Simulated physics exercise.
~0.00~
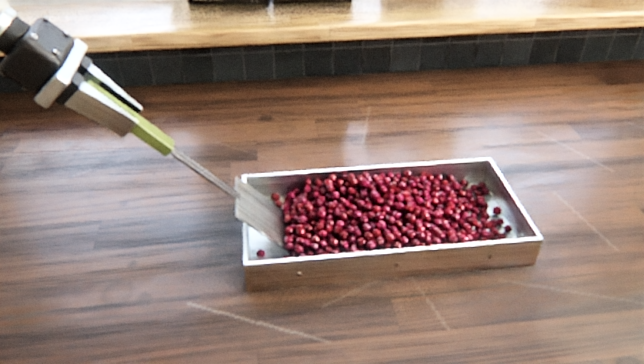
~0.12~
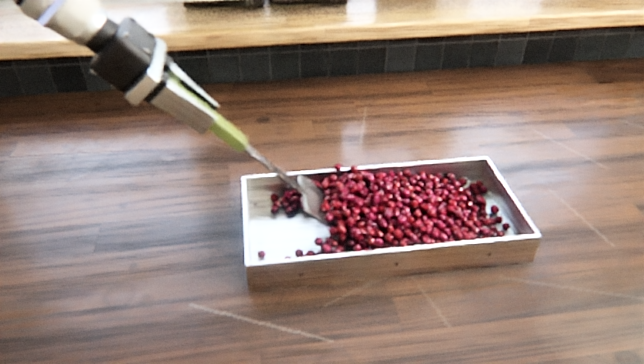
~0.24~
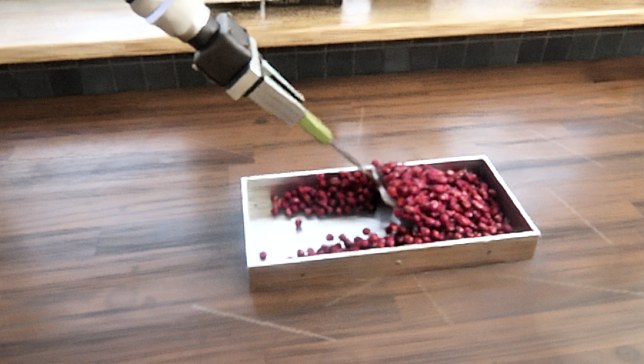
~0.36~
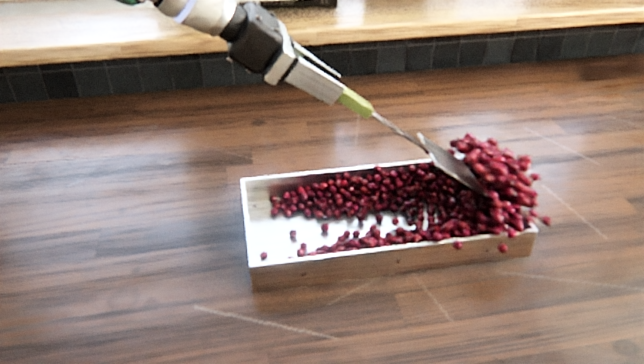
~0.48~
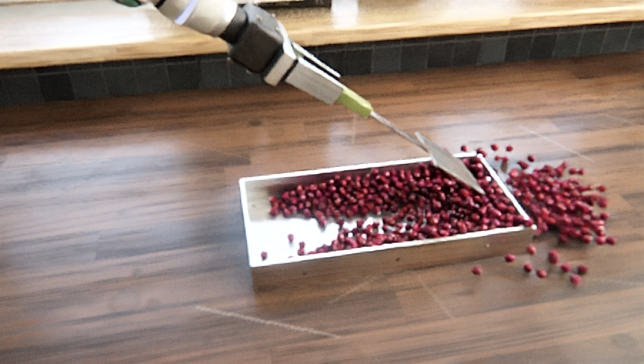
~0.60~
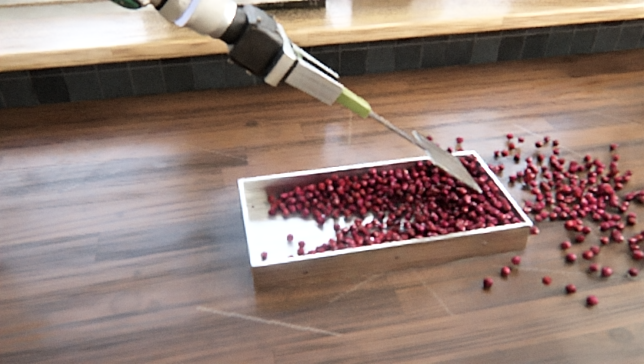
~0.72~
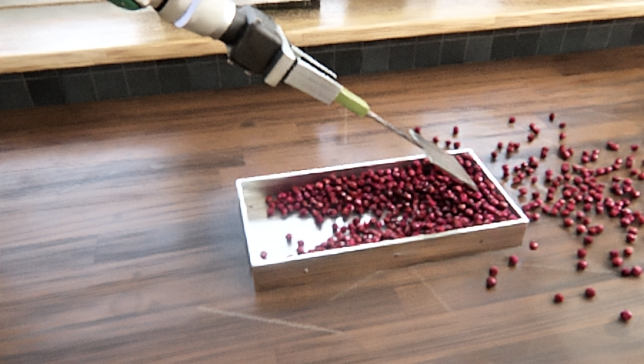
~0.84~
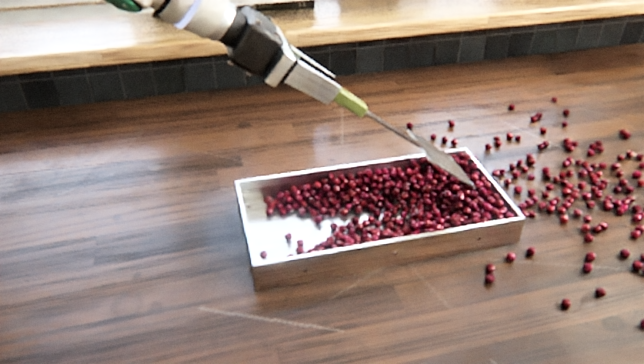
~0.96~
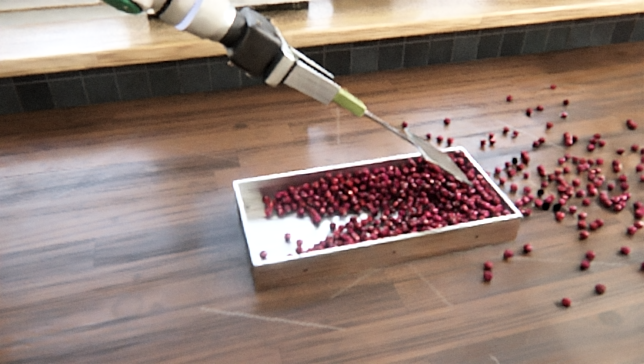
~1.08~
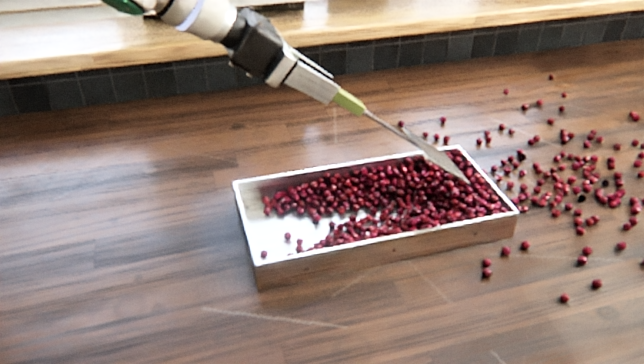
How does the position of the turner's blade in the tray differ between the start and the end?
At the start the blade is at the left end of the tray, beside the heap of red beads. By the end it is over at the right end, held at the beads there.
Robot arm pushing a turner rightward through red beads in a tray, spilling some over the right end and across the table.
